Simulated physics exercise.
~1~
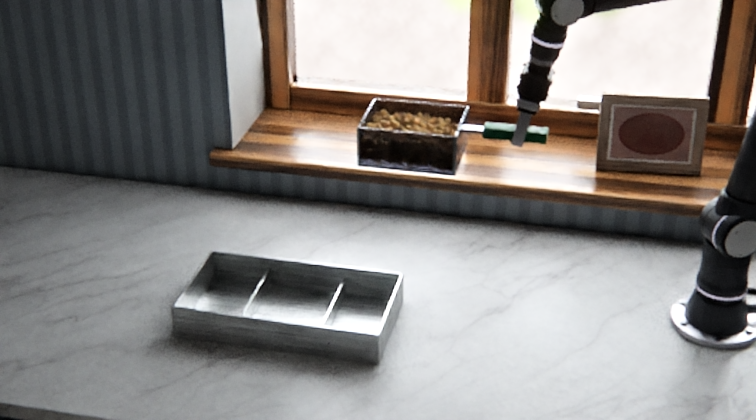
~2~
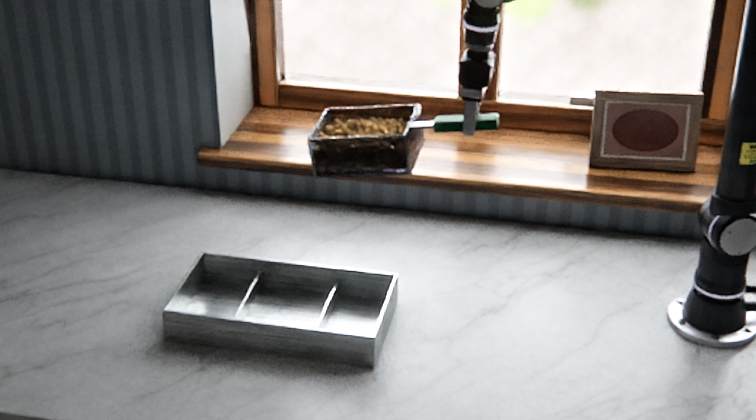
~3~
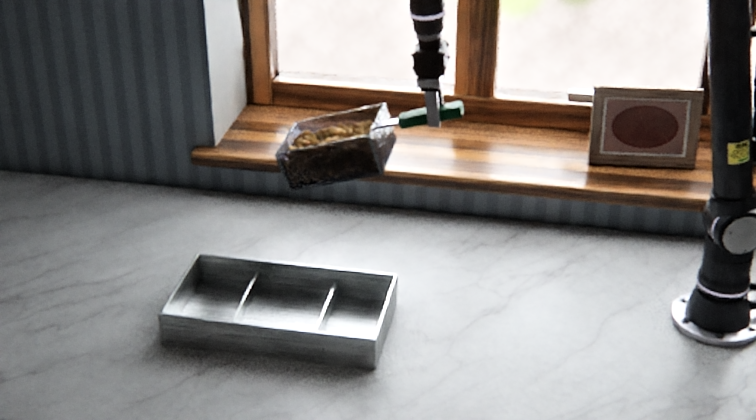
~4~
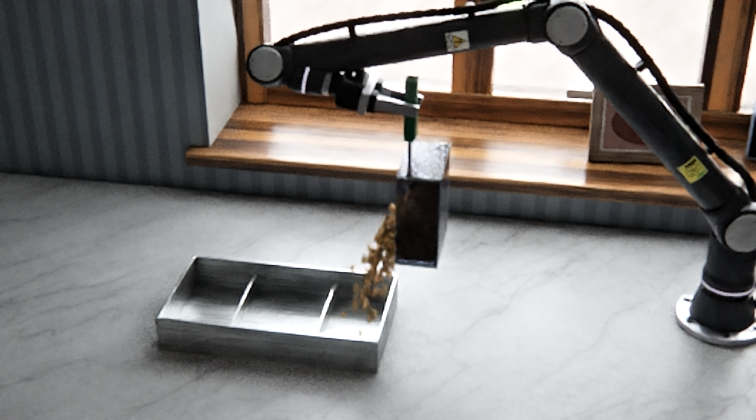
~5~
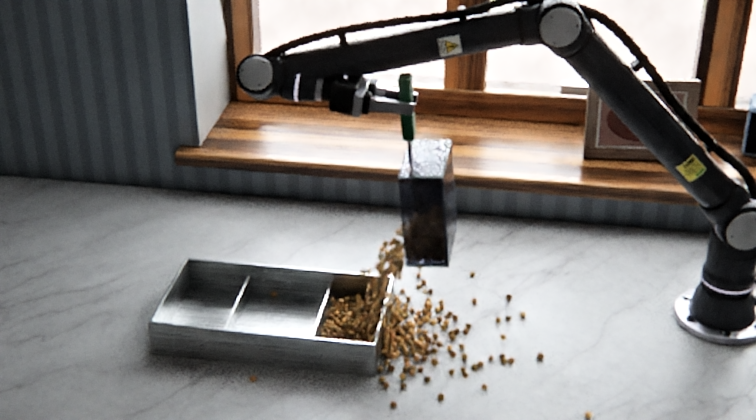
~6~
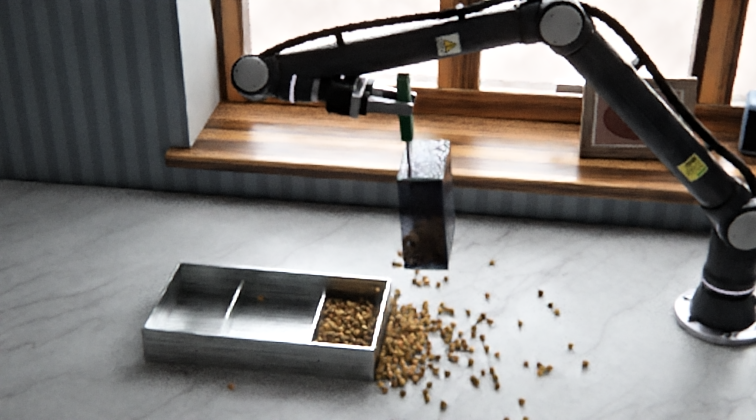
Robot arm carrying a box of dried chickpeas from a windowsill, tipping it over a divided tray and spilling many onto the counter.
